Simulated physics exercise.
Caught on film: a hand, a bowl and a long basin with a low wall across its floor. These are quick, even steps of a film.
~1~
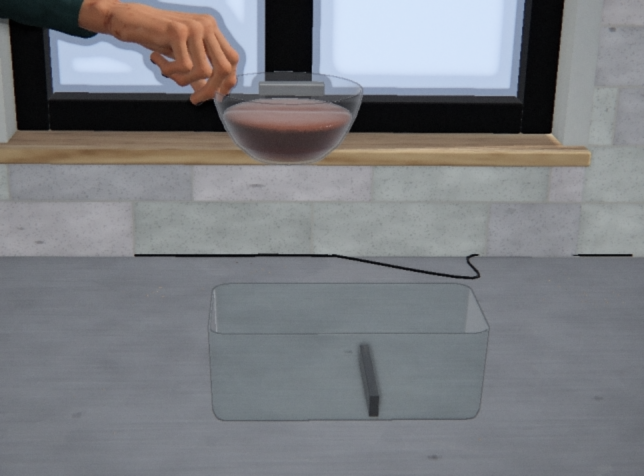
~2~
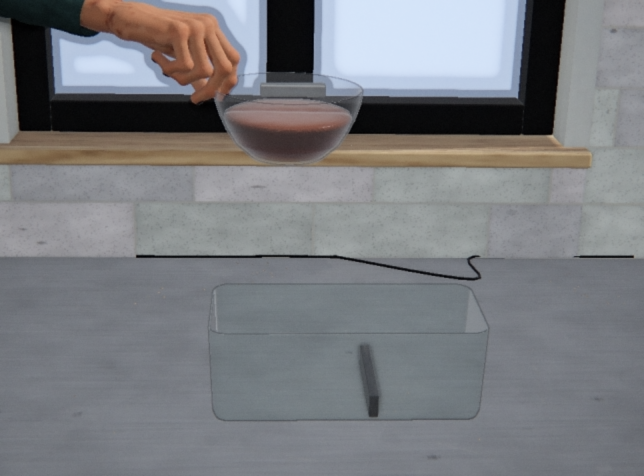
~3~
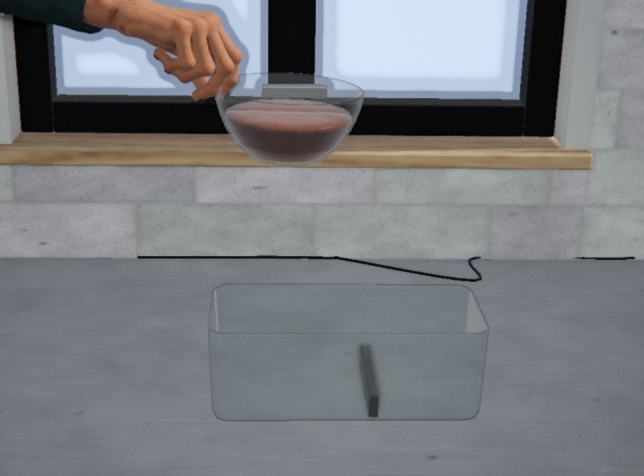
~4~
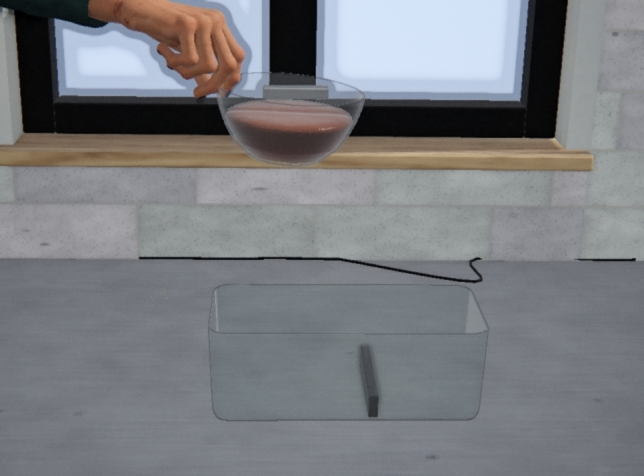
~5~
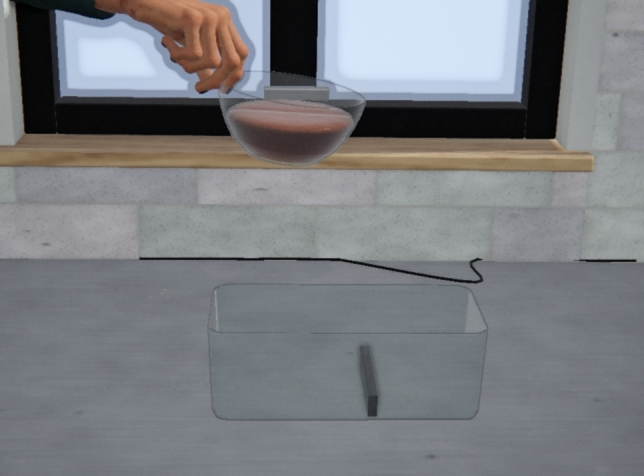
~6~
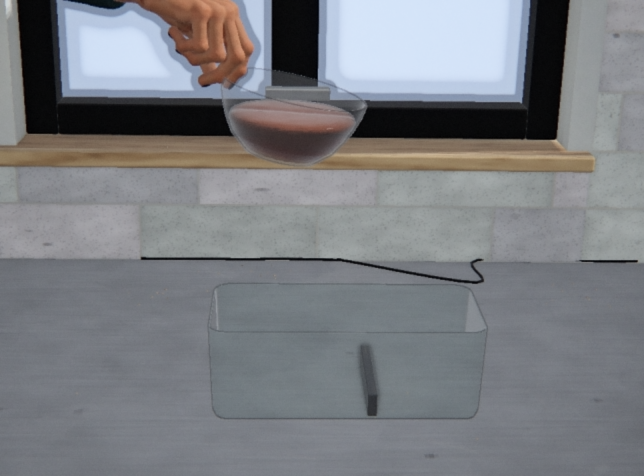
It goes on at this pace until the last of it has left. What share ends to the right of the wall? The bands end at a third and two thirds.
In the end above two thirds is right of the wall.
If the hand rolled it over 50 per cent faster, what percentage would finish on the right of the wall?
Near 60 %.
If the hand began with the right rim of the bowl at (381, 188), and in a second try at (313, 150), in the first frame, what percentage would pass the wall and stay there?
Near 80 % and 30 %.
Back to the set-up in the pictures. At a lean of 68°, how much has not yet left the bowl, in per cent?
Near 55 %.
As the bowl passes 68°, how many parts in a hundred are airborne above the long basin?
Near 45 %.
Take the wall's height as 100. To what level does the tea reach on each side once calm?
The left part 20 per cent, the right part 90.
A moment on, the bowl is tipped part way and 53 per cent is still to pour, 0 is left of the wall and 2 right of it.
Next, the bowl is tipped on its side and 3 per cent is still to pour, 5 is left of the wall and 69 right of it.
Then the bowl is tipped right over and 0 per cent is still to pour, 16 is left of the wall and 81 right of it.
Later the bowl is tipped right over and 0 per cent is still to pour, 21 is left of the wall and 76 right of it.
Finally, 21 per cent lies left of the wall, 76 right of it and 2 outside.
